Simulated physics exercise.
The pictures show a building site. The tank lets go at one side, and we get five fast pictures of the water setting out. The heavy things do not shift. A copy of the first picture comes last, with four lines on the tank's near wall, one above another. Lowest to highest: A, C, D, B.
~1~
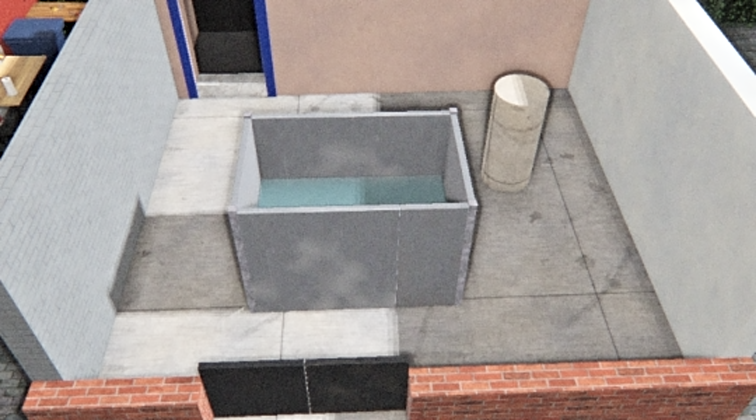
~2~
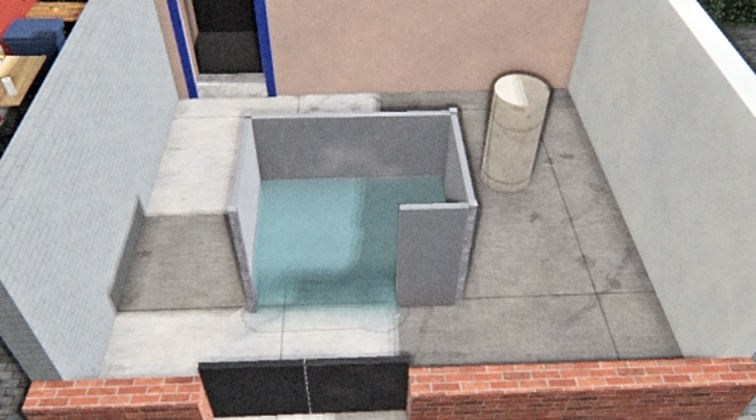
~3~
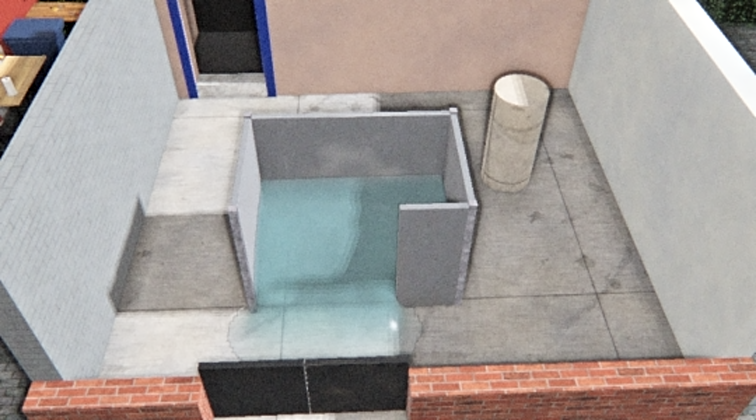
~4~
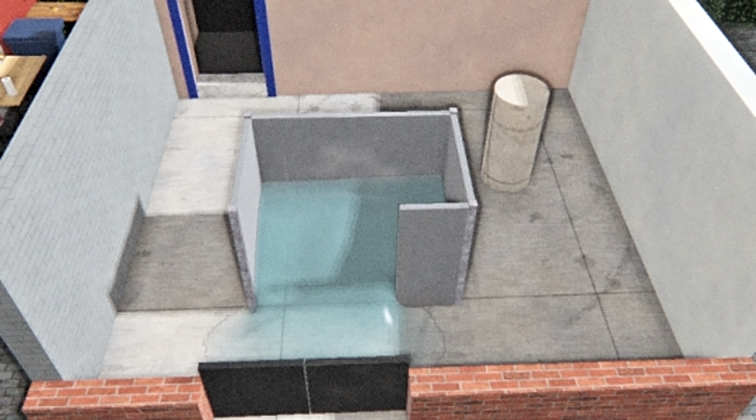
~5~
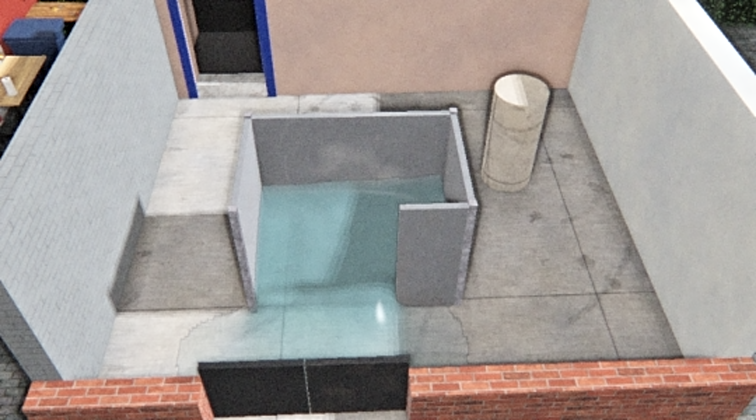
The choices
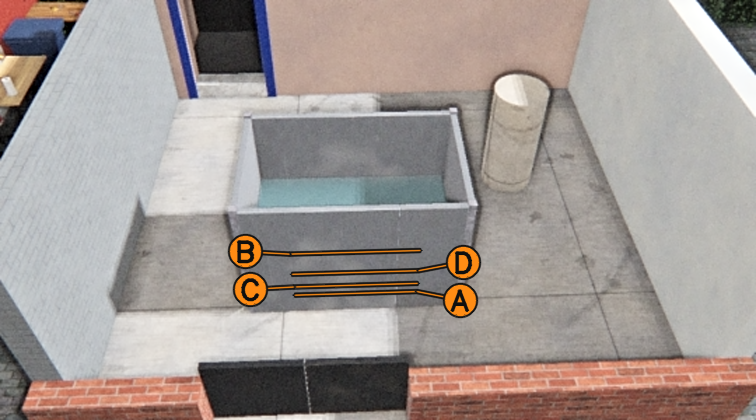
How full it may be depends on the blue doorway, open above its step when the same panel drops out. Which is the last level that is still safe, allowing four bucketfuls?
That is level B.
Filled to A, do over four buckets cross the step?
No.
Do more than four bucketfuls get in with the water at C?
No, not at all.
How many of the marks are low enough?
All of them.
In orange, A at (356, 293); B at (355, 252); C at (355, 285); D at (355, 272); from the bottom up A, C, D, B.
Choosing A, nothing gets over.
Choosing B, a bucket or two gets in.
Choosing C, nothing gets over.
Choosing D, nothing gets over.
